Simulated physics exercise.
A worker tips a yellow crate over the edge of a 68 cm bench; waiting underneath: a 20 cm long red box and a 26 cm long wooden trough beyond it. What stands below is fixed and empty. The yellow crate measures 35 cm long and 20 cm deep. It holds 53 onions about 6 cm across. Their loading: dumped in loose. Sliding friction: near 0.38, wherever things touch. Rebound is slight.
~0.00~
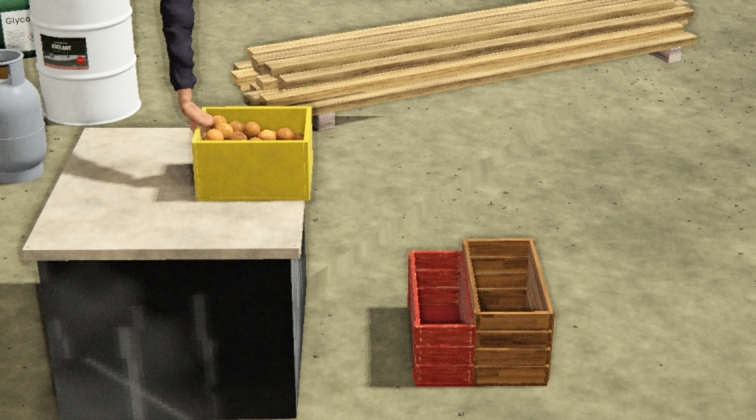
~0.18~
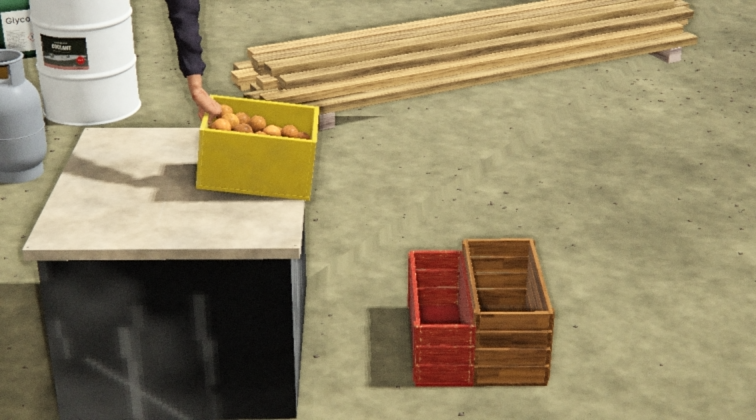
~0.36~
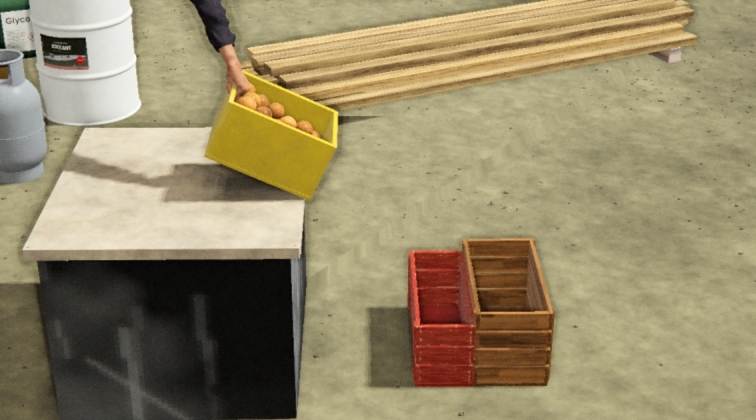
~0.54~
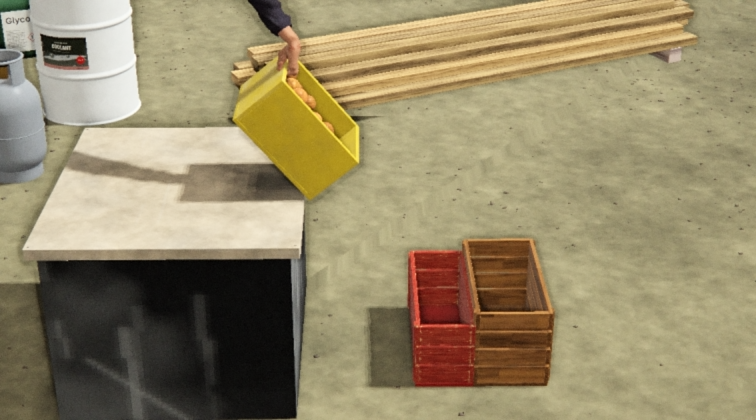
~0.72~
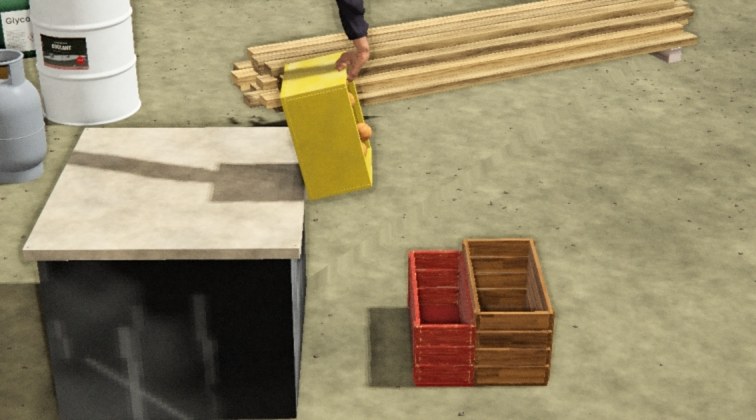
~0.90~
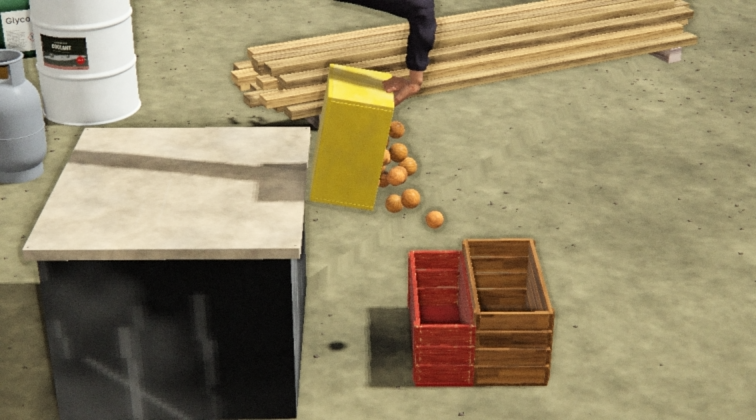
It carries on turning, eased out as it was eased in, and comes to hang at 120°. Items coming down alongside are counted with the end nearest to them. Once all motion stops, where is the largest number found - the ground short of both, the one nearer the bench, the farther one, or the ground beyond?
Largest number: First.
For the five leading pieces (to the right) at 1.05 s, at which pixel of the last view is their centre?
They'd be centred about (449, 265) in the last picture.
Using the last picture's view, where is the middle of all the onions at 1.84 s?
Roughly at pixel (438, 336).
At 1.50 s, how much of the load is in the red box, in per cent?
About 75 per cent.
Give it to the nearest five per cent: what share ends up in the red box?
It works out to roughly 80 percent.
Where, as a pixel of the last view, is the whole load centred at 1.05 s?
Around (384, 186).
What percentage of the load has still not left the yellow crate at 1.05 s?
I'd say close to 50 per cent of it is still inside.
After 1.05 s, tilt 114°; 27 still in the yellow crate, 1 in the red box and 25 in the air.
After 1.24 s, tilt 120°; 6 still in the yellow crate, 22 in the red box, 1 on the ground short of the red box and 24 in the air.
After 1.50 s, tilt 120°; 39 in the red box, 7 on the ground short of the red box and 7 in the air.
Final count (at 1.84 s), 42 in the red box, 1 in the wooden trough and 10 on the ground short of the red box.
